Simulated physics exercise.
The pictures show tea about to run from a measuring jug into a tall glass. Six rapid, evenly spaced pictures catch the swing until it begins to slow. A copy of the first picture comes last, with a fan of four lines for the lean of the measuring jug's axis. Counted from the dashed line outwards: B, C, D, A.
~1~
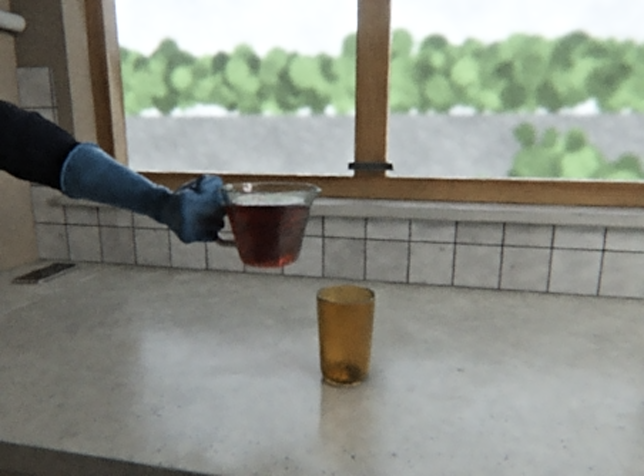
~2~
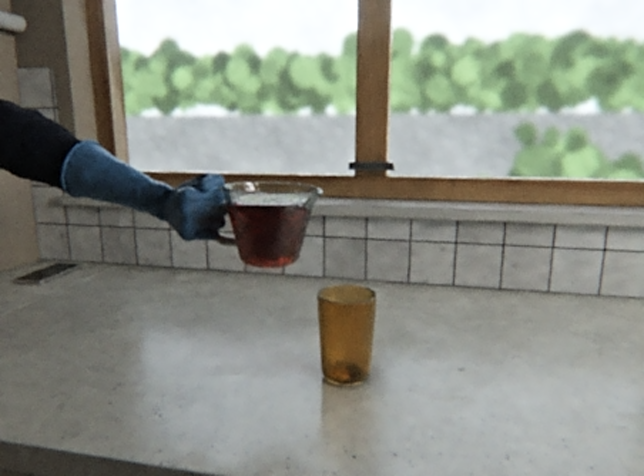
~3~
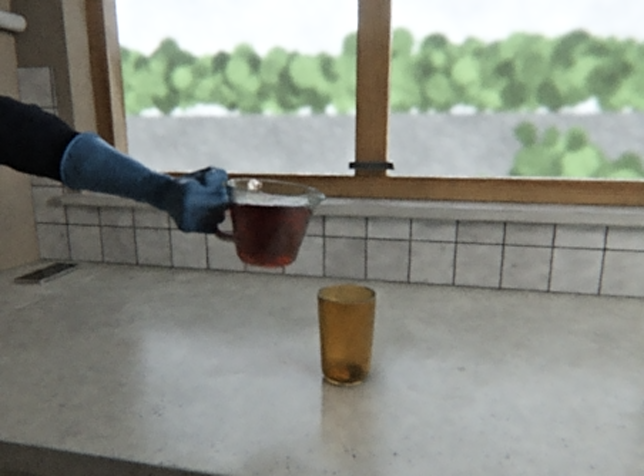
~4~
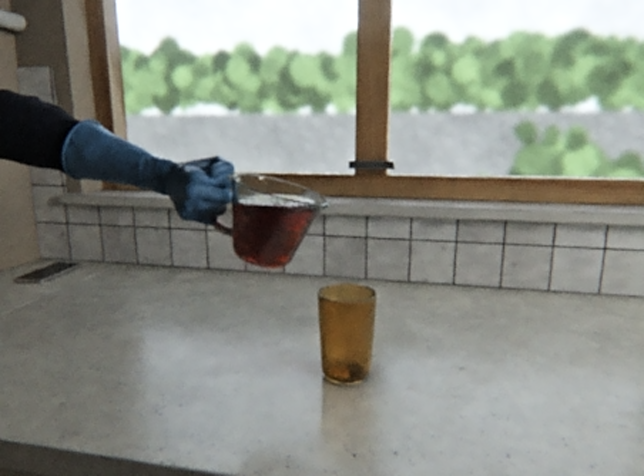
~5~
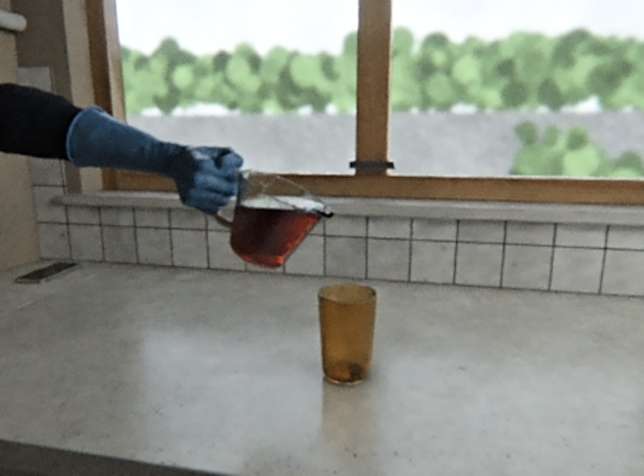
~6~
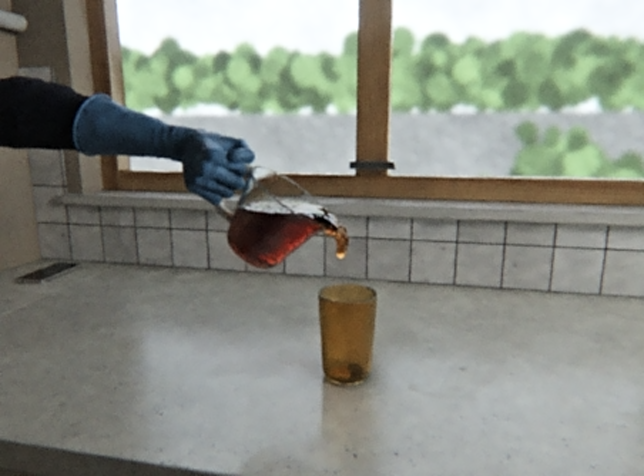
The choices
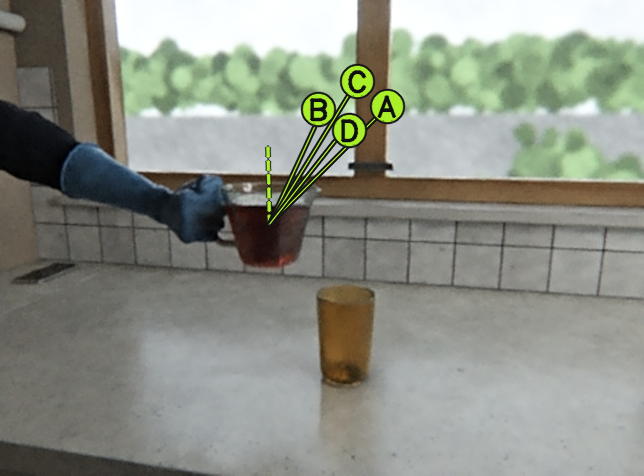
A measuring jug of dark reddish tea, held by a blue-gloved hand reaching in from the left, hovers nearly still above a tall amber glass on a pale counter. The hand then tilts the jug steadily to the right, and tea slips over its lip in a short amber trickle.
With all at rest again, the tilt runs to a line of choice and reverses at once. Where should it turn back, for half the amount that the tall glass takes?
Best: A.
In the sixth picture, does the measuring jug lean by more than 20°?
Yes.
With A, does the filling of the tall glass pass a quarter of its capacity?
Yes, it does.
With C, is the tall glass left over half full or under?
Under half.
On the marked copy, A at (375, 118); B at (314, 126); C at (348, 95); D at (335, 140).
Choosing A, the tall glass ends with about 52 % of what it can hold.
Choosing B, the tall glass ends with about 14 % of what it can hold.
Choosing C, the tall glass ends with about 25 % of what it can hold.
Choosing D, the tall glass ends with about 38 % of what it can hold.
